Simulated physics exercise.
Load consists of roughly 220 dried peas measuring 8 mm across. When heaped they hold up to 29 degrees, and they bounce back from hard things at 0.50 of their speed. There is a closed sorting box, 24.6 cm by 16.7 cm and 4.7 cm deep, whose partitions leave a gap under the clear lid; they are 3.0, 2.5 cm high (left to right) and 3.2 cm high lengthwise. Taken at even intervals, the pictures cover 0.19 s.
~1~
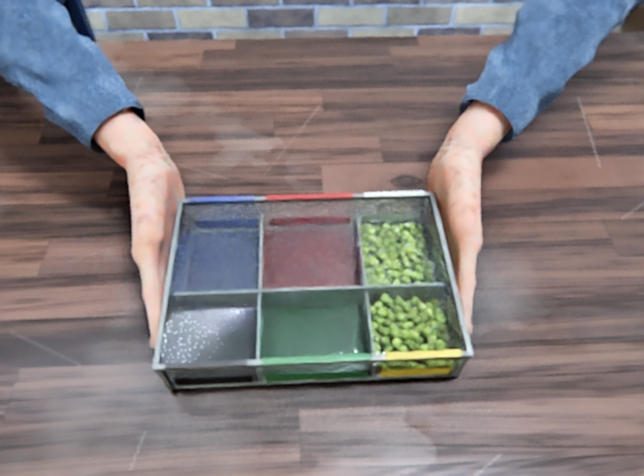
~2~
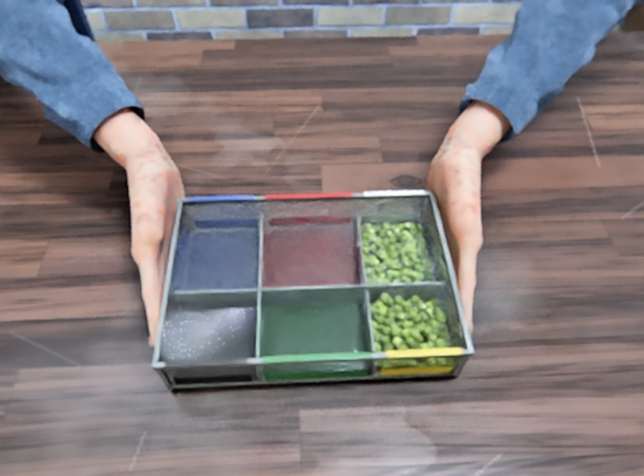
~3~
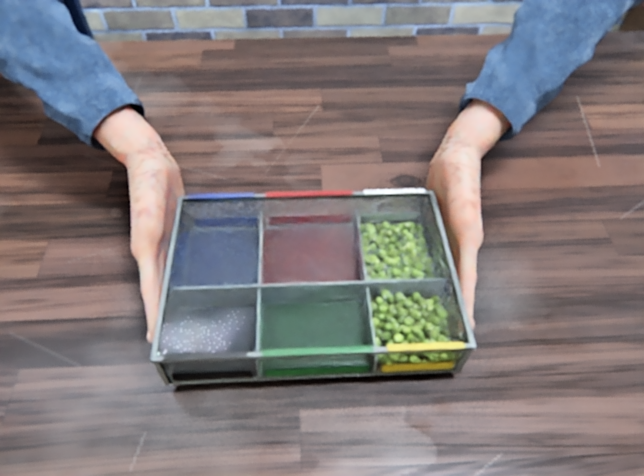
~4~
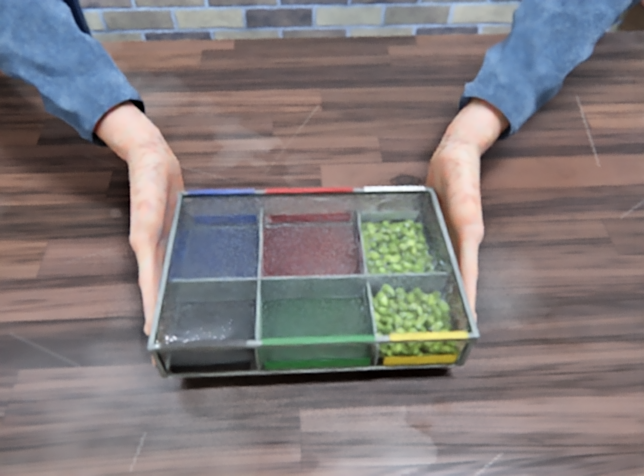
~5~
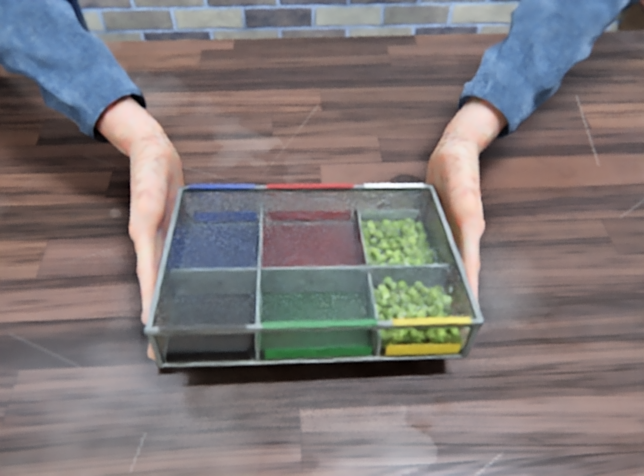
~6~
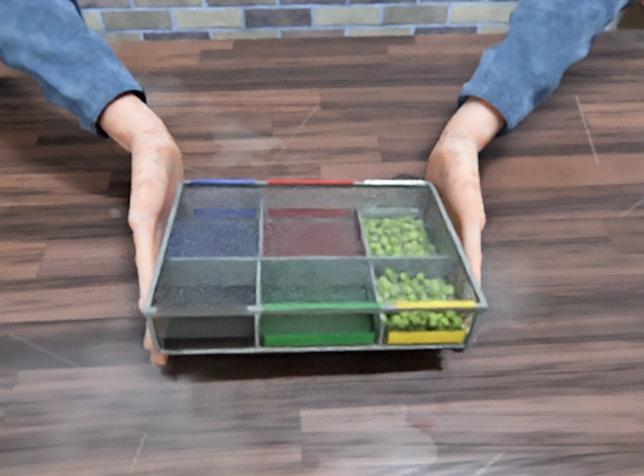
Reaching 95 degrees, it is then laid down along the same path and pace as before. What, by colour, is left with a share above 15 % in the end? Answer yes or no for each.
Red: No, blue: No, green: No, yellow: Yes, white: Yes, black: No.
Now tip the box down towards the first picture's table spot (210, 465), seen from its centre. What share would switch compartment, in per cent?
My guess is roughly 50 percent.
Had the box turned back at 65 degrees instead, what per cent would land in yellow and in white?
In per cent, yellow comes to 50 and white to 50.
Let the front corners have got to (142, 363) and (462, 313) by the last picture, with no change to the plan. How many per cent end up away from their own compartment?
Around 90 per cent, it would seem.
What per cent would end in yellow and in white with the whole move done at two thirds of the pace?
Yellow = 30 per cent, white = 65 per cent.
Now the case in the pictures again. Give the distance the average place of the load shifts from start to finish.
I'd put the distance at roughly 3.5 cm.
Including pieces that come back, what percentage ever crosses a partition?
Around 20 in a hundred.
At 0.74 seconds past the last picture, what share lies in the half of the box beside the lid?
Roughly 40 percent of the pieces.
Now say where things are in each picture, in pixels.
In the first frame, box tilt 0 degrees, front corners at (159, 365) and (467, 352); yellow 50 %, white 50 %.
In the second frame, box tilt 1 degrees, front corners at (158, 364) and (468, 350).
In the third frame, box tilt 3 degrees, front corners at (157, 357) and (470, 344).
In the fourth frame, box tilt 6 degrees, front corners at (154, 346) and (473, 334), lowest corner right back.
In the fifth frame, box tilt 11 degrees, front corners at (151, 329) and (477, 320), lowest corner right back.
In the sixth frame, box tilt 15 degrees, front corners at (150, 310) and (481, 305), lowest corner right back; yellow 50 %, white 50 %.
Then, 0.74 s after the last picture, tilt 95 degrees; yellow 45 %, white 55 %.
Then, 1.24 s after the last picture, tilt 42 degrees; yellow 35 %, white 65 %.
Then, 1.80 s after the last picture, tilt 0 degrees; yellow 30 %, white 70 %.
In the end, red 0 %, blue 0 %, green 0 %, yellow 30 %, white 70 %, black 0 %.
